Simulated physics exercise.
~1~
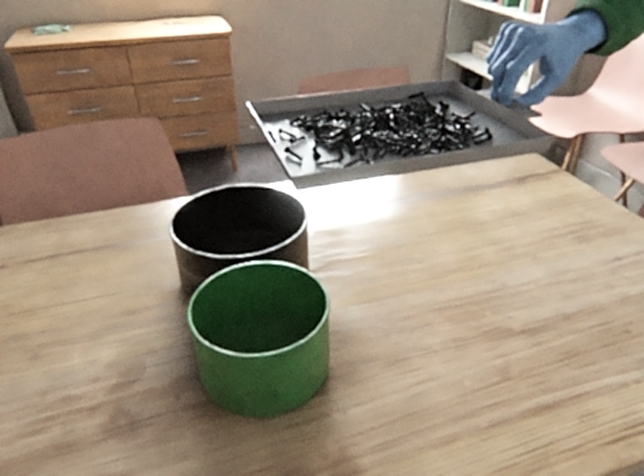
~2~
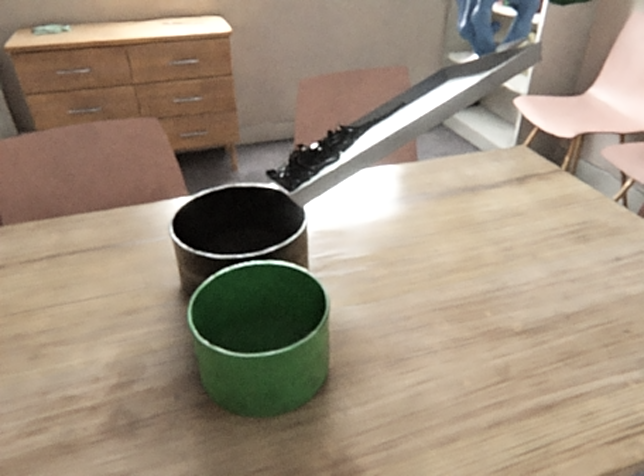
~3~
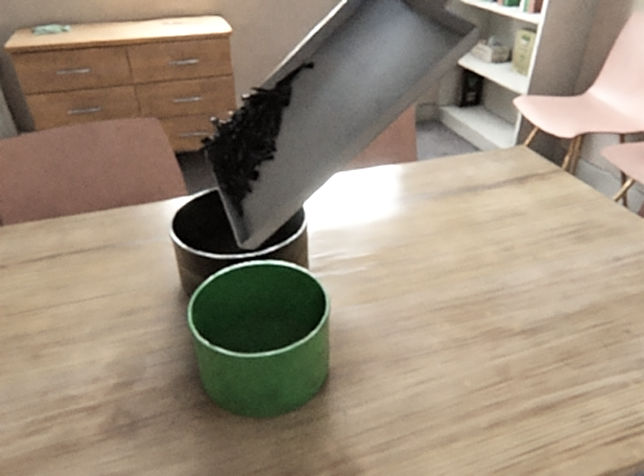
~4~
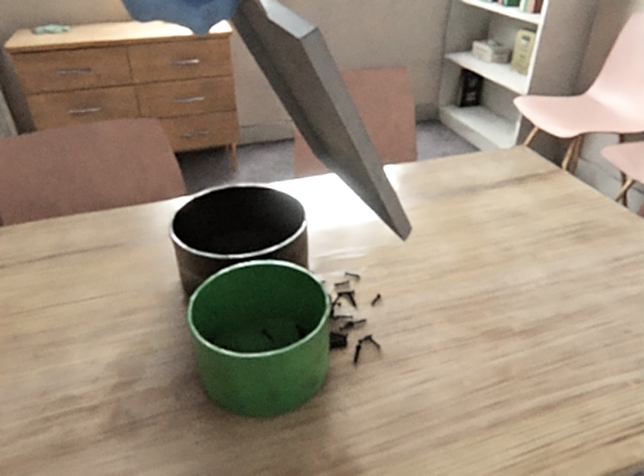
A tray of small black screws, held by a blue-gloved hand, tilted over a wooden table toward a black pot and a green pot, then tipped steeply, leaving some screws scattered on the table beside the green pot and a few inside it.
